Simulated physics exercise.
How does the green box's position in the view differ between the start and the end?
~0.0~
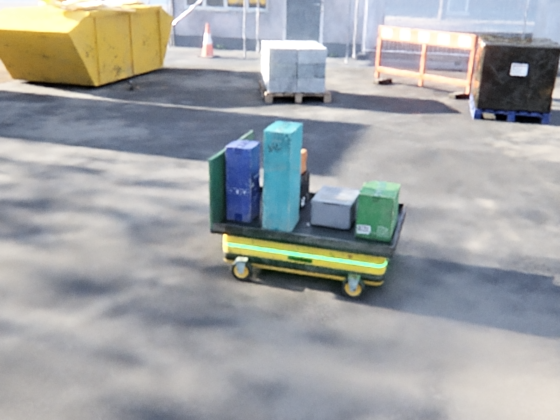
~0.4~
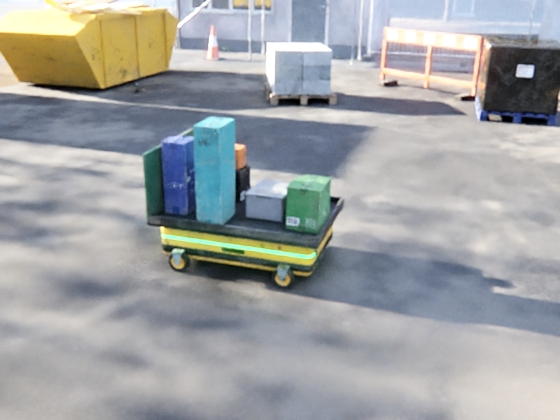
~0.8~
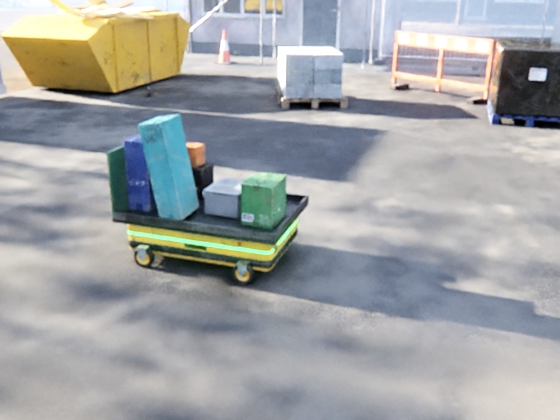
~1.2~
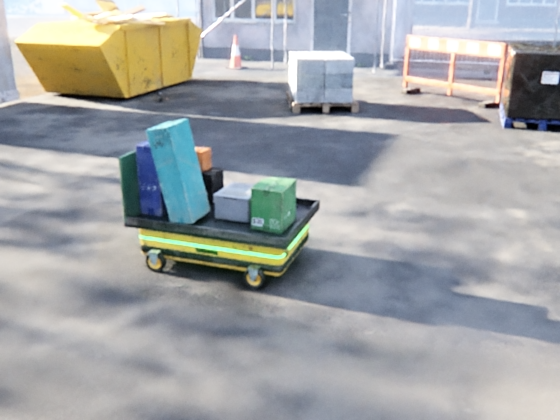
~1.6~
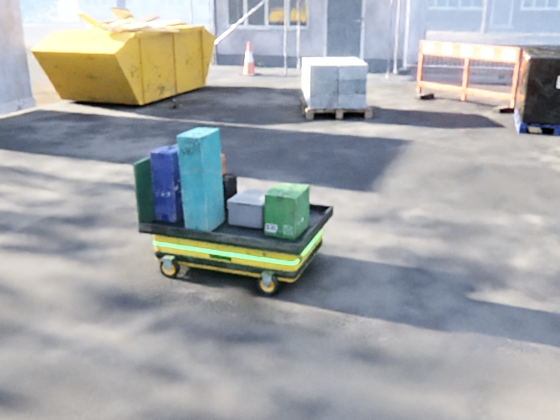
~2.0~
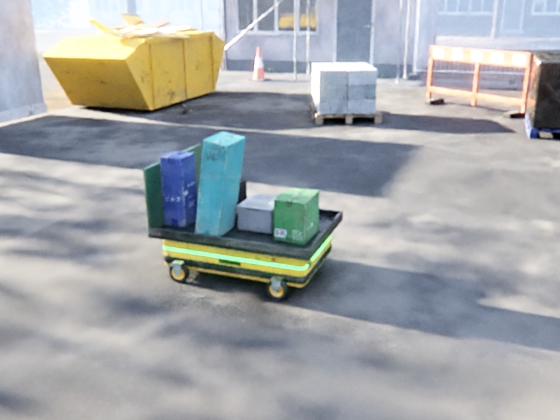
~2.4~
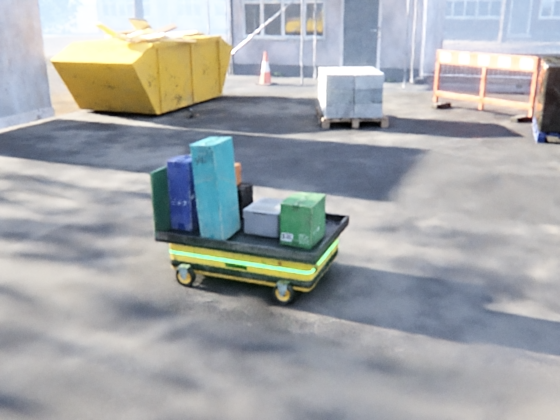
At the start the green box is well to the right of the middle of the view, and at the end it is farther left, close to the middle.
In this clip, a flat cart carrying several coloured boxes moves left across a paved yard and stops as the view pans slightly left. The tall turquoise box tips left, straightens, leans again, and ends upright, with all the boxes still on the cart.
